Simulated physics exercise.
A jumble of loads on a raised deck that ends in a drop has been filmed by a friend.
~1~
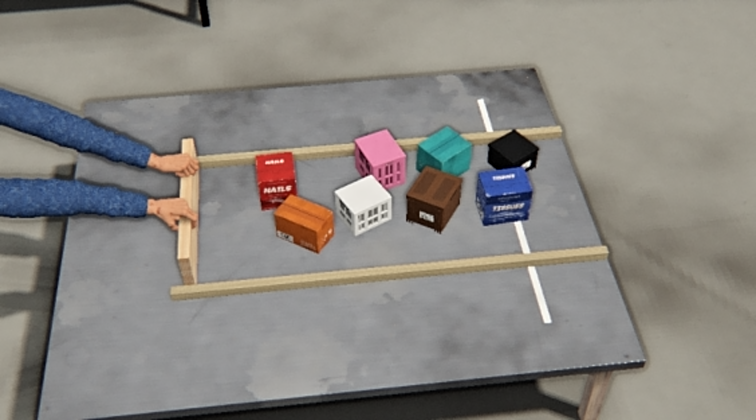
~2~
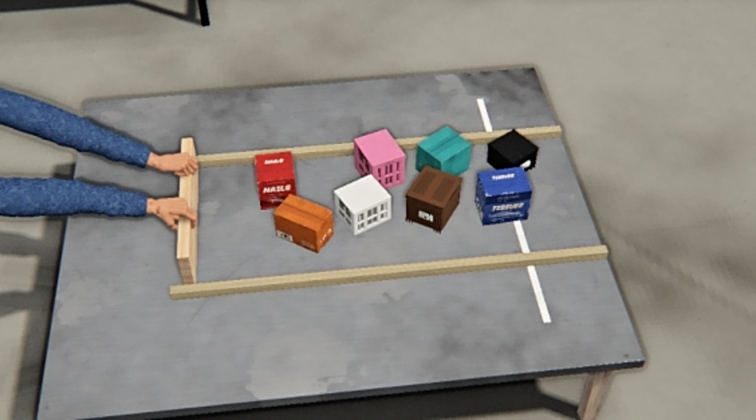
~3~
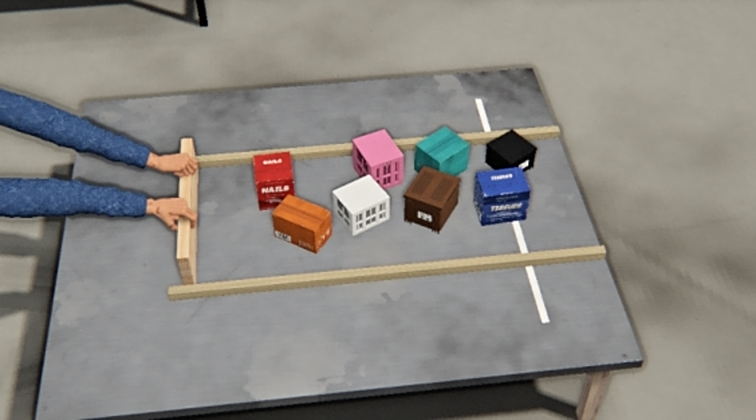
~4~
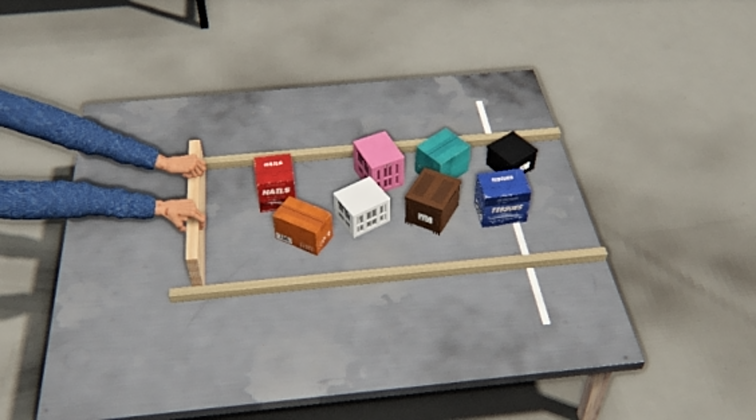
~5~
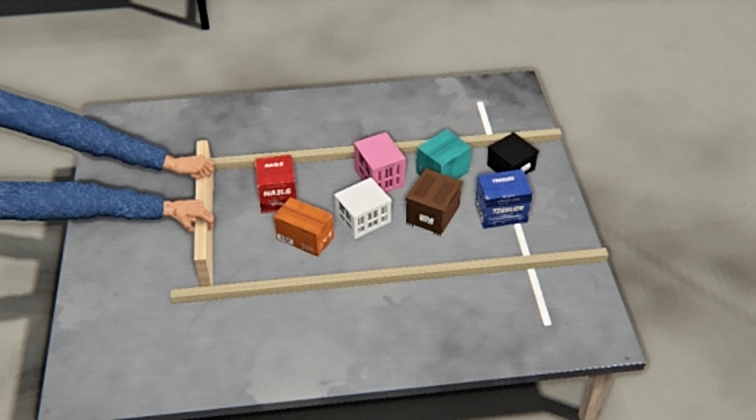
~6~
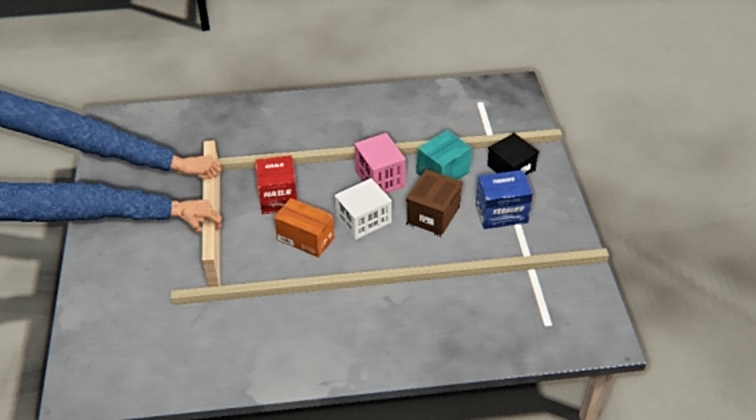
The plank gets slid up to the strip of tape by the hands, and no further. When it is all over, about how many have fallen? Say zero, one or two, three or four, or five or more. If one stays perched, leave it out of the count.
Just three or four drop.
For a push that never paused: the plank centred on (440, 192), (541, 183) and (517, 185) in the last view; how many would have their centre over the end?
Over the end: 0, 5, 3.
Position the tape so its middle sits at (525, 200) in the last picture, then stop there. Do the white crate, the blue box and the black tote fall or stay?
Taking them in turn: White crate is still there, blue box ends up off it, black tote ends up off it.
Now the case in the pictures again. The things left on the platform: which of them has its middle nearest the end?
The brown tote, that one.
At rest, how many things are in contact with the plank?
2 of them.
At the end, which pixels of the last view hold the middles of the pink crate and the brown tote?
Final centres, first then second: (552, 146), (581, 208).
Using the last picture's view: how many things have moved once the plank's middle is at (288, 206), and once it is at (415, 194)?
The count reaches 2 first and 8 second.
Soon after, none off yet; black tote at rest near (512, 159); blue box at rest near (504, 200); turquoise box at rest near (444, 160).
Then, none off yet; black tote moving near (515, 158); blue box moved a little near (515, 199); turquoise box moved about its own width near (475, 160).
Further on, none off yet; black tote moved well along near (577, 151); blue box moved well along near (587, 203); turquoise box moved well along near (542, 157).
At rest, the number that fall off is three or four; fallen, turquoise box, blue box and black tote.
